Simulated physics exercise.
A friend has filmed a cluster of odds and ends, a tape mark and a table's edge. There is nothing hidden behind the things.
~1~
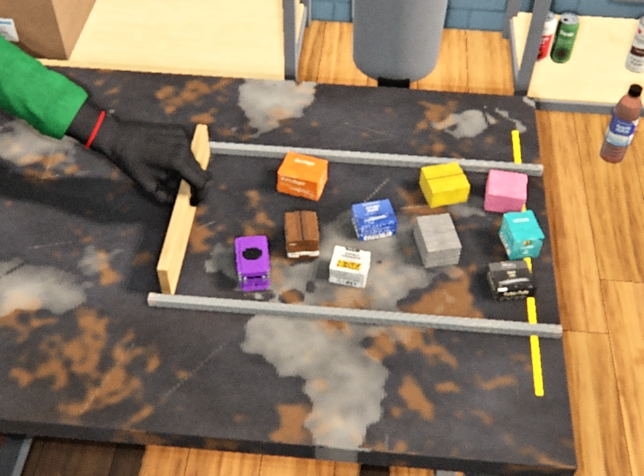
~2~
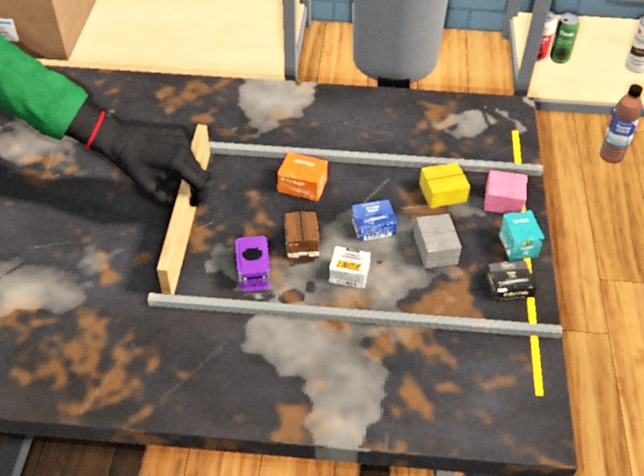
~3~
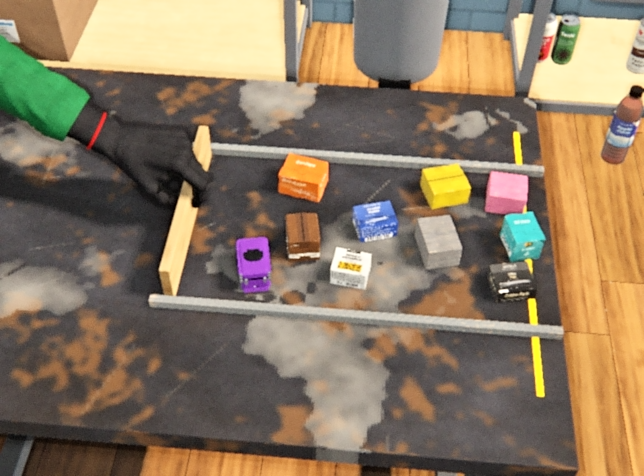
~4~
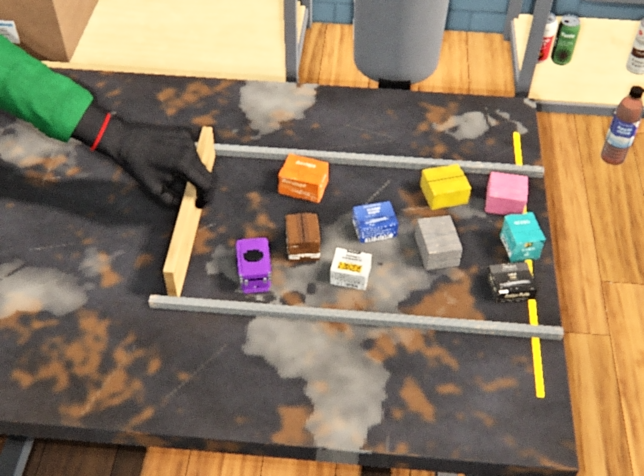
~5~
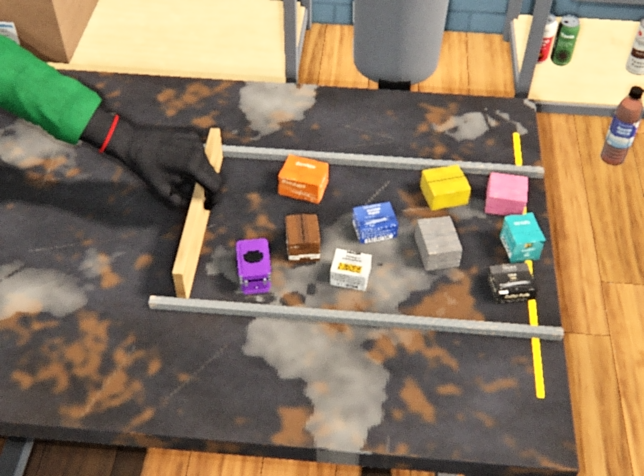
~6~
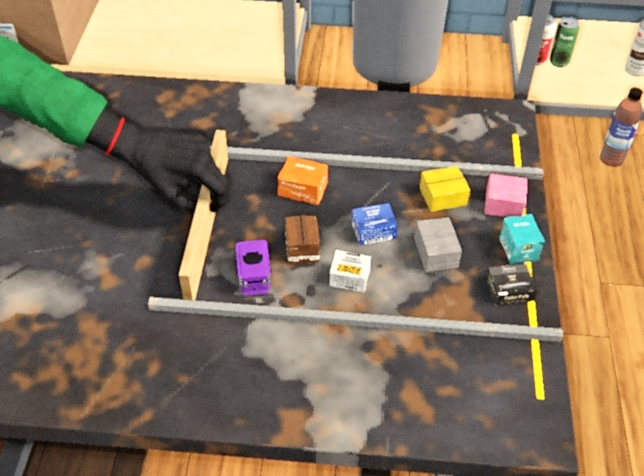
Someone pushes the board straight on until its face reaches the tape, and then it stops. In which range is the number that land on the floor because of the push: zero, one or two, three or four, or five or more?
Okay, so the number that tips off the end comes to at least five, I'd say.
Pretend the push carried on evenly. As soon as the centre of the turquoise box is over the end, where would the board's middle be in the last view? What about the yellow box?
Roughly (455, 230); roughly (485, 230).
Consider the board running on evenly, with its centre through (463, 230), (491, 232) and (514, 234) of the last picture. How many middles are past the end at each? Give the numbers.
Middles past end - pos 1: 2, pos 2: 4, pos 3: 6.
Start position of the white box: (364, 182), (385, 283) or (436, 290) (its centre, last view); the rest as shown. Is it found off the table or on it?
Going through the places in order, it ends up falling, it ends up falling, and it ends up falling.
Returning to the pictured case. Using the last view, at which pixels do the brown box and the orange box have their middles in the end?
Reading them off: First (555, 257); then (545, 192).
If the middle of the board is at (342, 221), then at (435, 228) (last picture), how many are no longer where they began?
The first number is 5, the next one 10.
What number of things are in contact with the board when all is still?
The figure is 4.
Soon after, none off yet; turquoise box at rest near (521, 239); pink block at rest near (506, 196); black box at rest near (511, 285).
After that, none off yet; turquoise box moving near (526, 239); pink block displaced about its own width near (528, 197); black box moving near (516, 285).
In the end, the number that fall off is five or more; gone, white box, grey block, yellow box, black box, pink block and turquoise box.
